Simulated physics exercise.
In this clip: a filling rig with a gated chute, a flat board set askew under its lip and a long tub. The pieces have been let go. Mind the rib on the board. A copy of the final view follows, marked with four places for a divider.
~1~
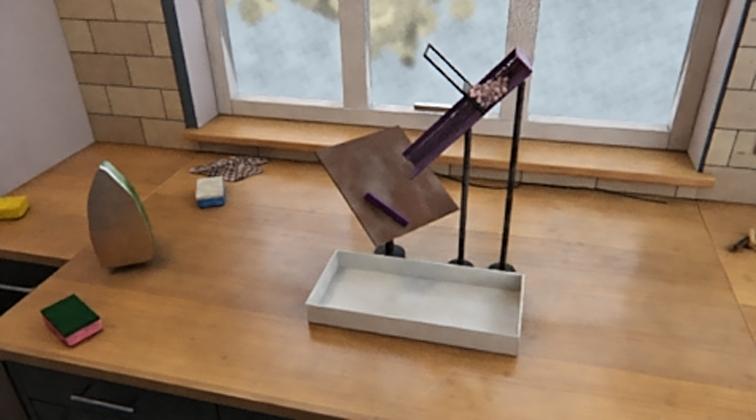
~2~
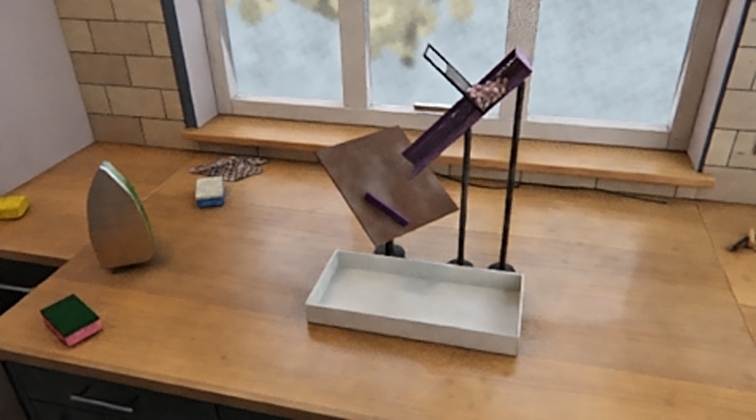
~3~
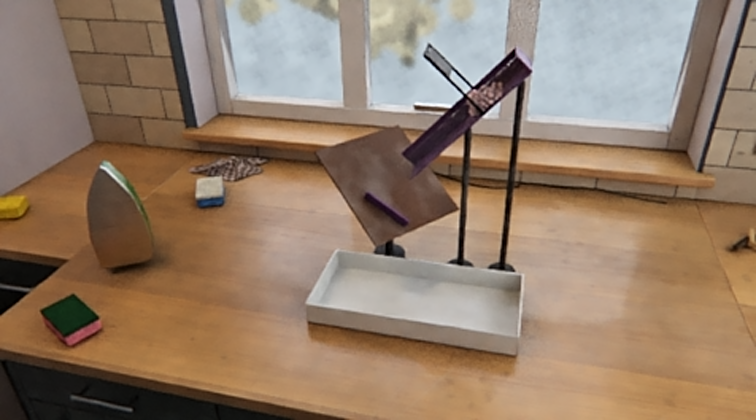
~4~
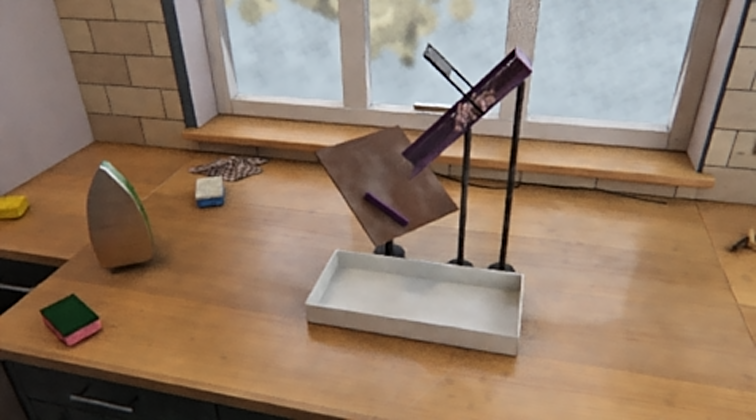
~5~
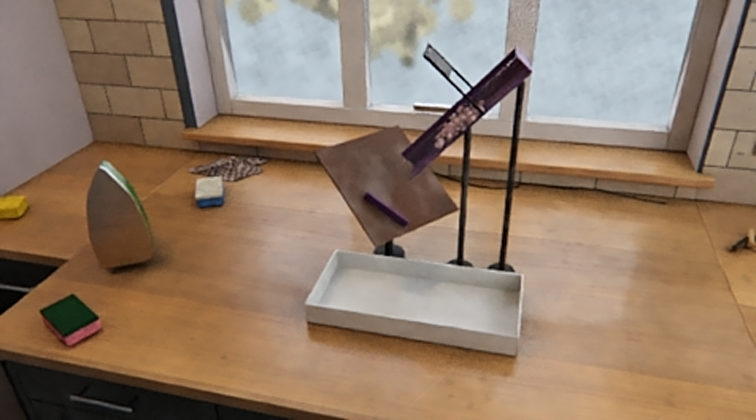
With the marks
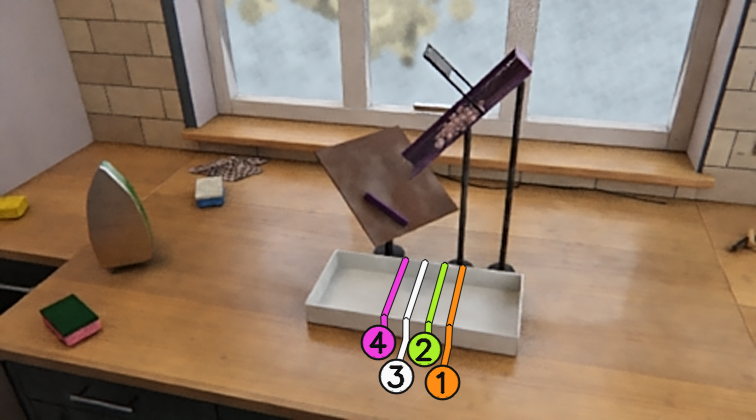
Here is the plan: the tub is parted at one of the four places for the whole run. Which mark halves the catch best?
2 is best.
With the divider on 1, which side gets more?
The left side.
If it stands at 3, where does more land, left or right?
More lands on the right.
On the marked copy, line 1 crosses the front rim at (449, 326); line 2 crosses the front rim at (428, 323); line 3 crosses the front rim at (406, 319); line 4 crosses the front rim at (384, 316).
With 1, of what is caught, nearly all on the left of the divider, a stray few on the right.
With 2, of what is caught, about a third on the left of the divider, about two thirds on the right.
With 3, of what is caught, a stray few on the left of the divider, nearly all on the right.
With 4, of what is caught, a stray few on the left of the divider, nearly all on the right.
